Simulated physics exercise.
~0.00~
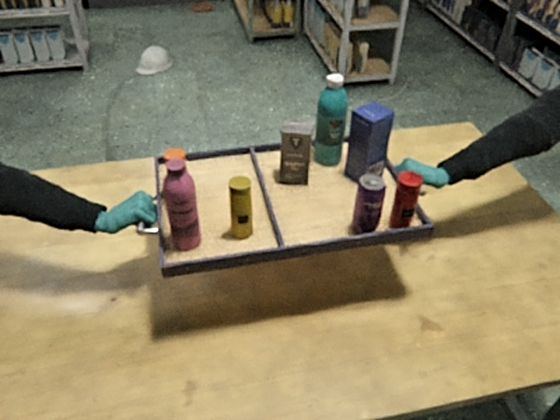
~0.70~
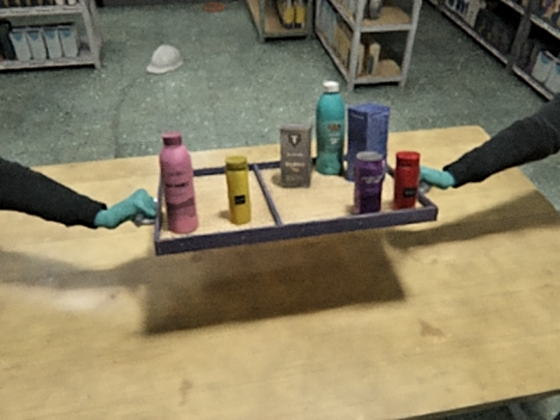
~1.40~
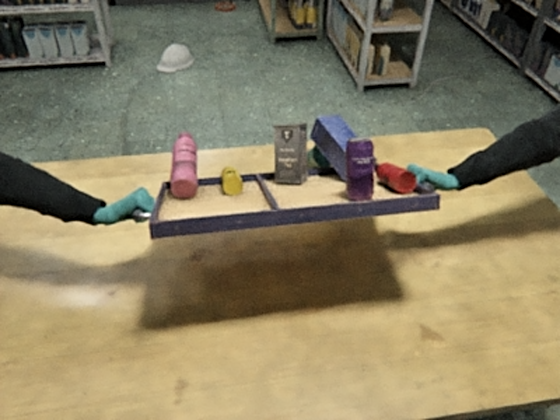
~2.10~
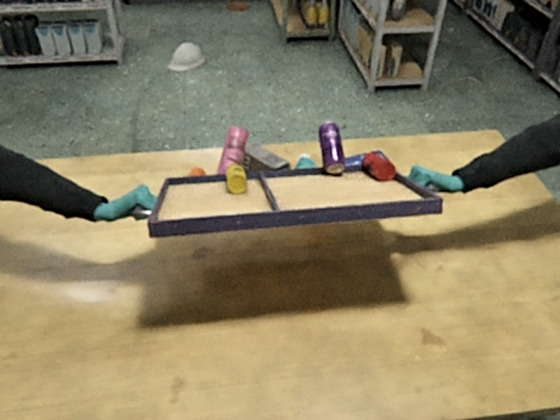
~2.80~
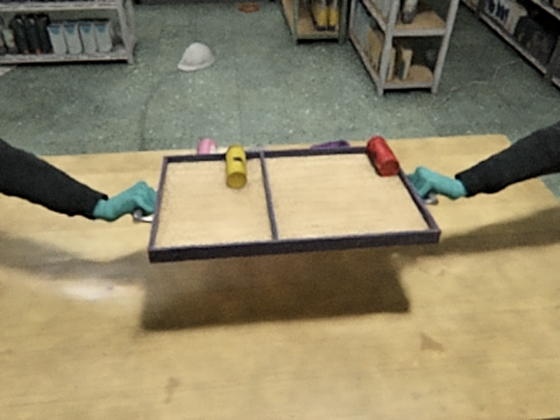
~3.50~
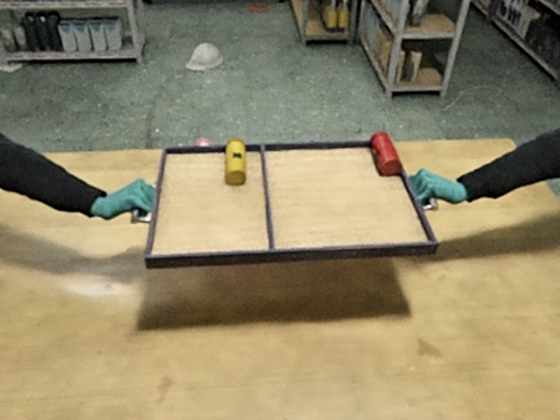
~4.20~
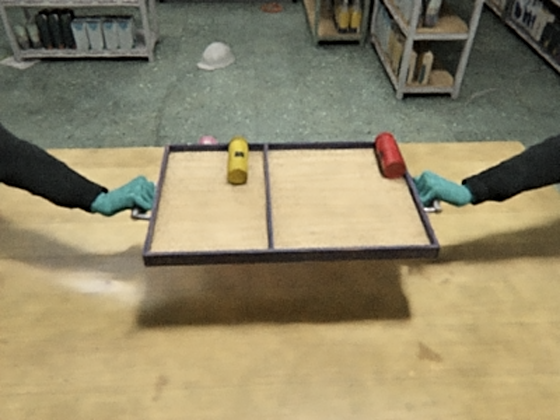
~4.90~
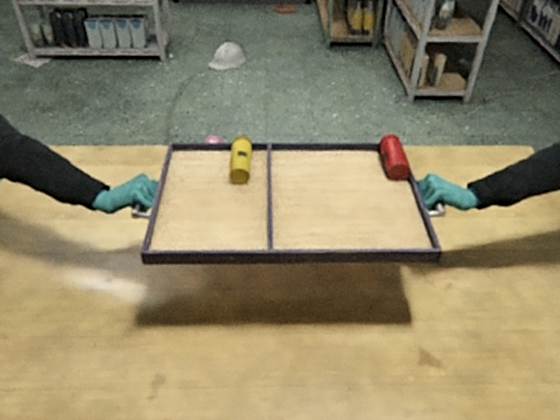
Two gloved hands tip a tray away, spilling most items, leaving yellow and red shakers lying.
